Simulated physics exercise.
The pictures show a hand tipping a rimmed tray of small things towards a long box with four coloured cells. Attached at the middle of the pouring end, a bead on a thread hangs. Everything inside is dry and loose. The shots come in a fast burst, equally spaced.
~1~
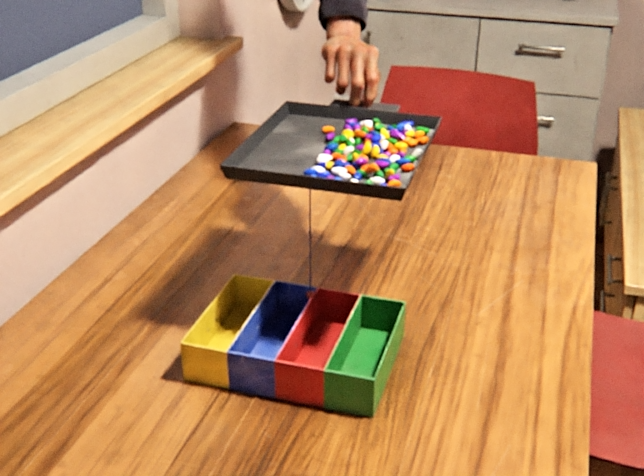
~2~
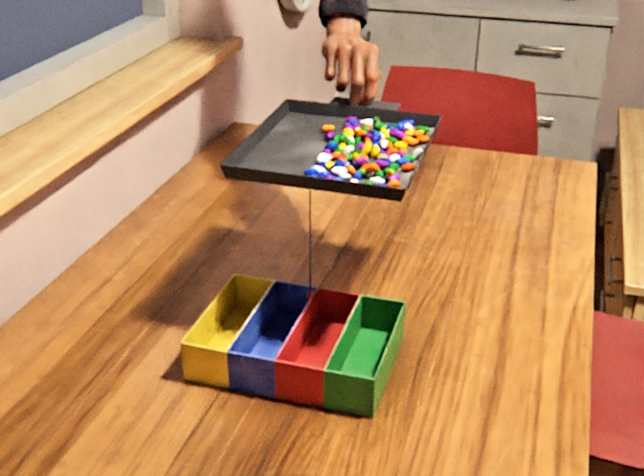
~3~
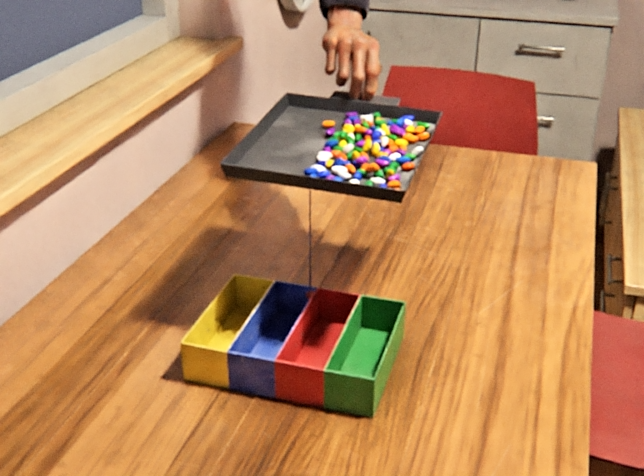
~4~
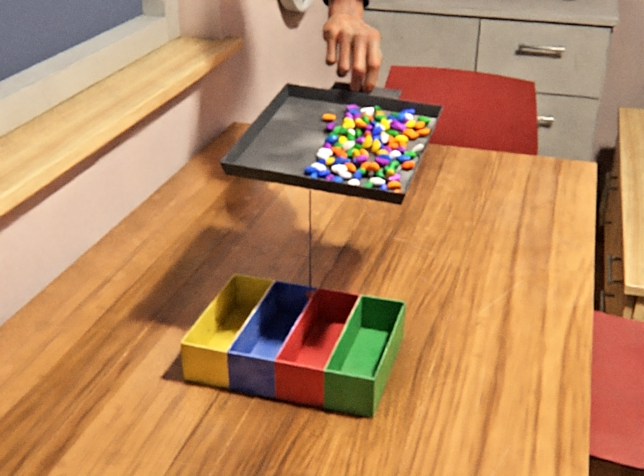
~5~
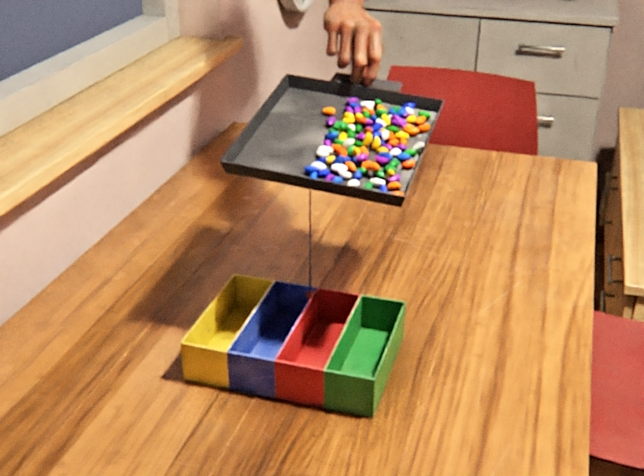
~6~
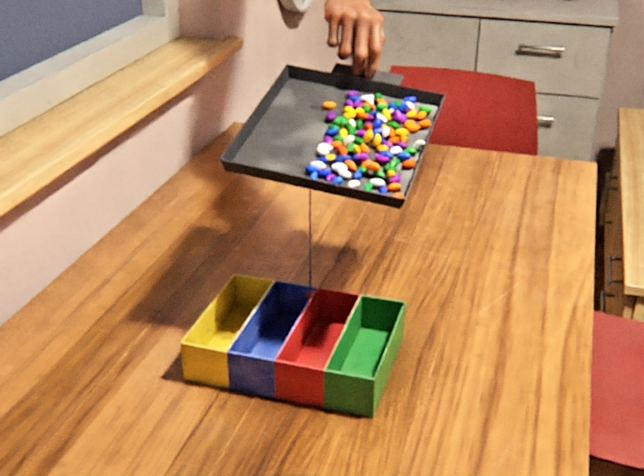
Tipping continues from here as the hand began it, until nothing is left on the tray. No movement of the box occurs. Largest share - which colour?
Green cell.
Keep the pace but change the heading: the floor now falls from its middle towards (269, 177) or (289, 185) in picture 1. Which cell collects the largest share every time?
Try 1 - that yellow cell / try 2 - that yellow cell.
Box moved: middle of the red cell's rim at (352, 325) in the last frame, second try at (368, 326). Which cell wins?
The first placing favours green, while the second favours the red one.
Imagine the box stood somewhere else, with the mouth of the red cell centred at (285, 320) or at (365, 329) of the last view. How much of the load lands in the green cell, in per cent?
Approximately 10 percent, followed by approximately 40 percent.
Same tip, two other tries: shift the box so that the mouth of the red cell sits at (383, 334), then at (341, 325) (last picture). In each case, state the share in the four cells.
First try: Around 100 percent; second try: Around 90 percent.
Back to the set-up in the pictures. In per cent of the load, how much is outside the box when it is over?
Something near 30 in every hundred.
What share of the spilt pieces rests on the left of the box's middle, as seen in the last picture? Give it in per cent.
Around 0 %.
Soon, tray tipped steeply; nearly all on the tray; a stray few falling or outside the box.
A while on, tray tipped right over; about two thirds on the tray; a stray few in the green cell; about a third falling or outside the box.
Towards the end, tray tipped past a quarter turn; about two thirds in the green cell; a small part in the red cell; about a third falling or outside the box.
Finally, tray tipped past a quarter turn; about two thirds in the green cell; a small part in the red cell; none in the blue cell; none in the yellow cell; about a third outside the box.
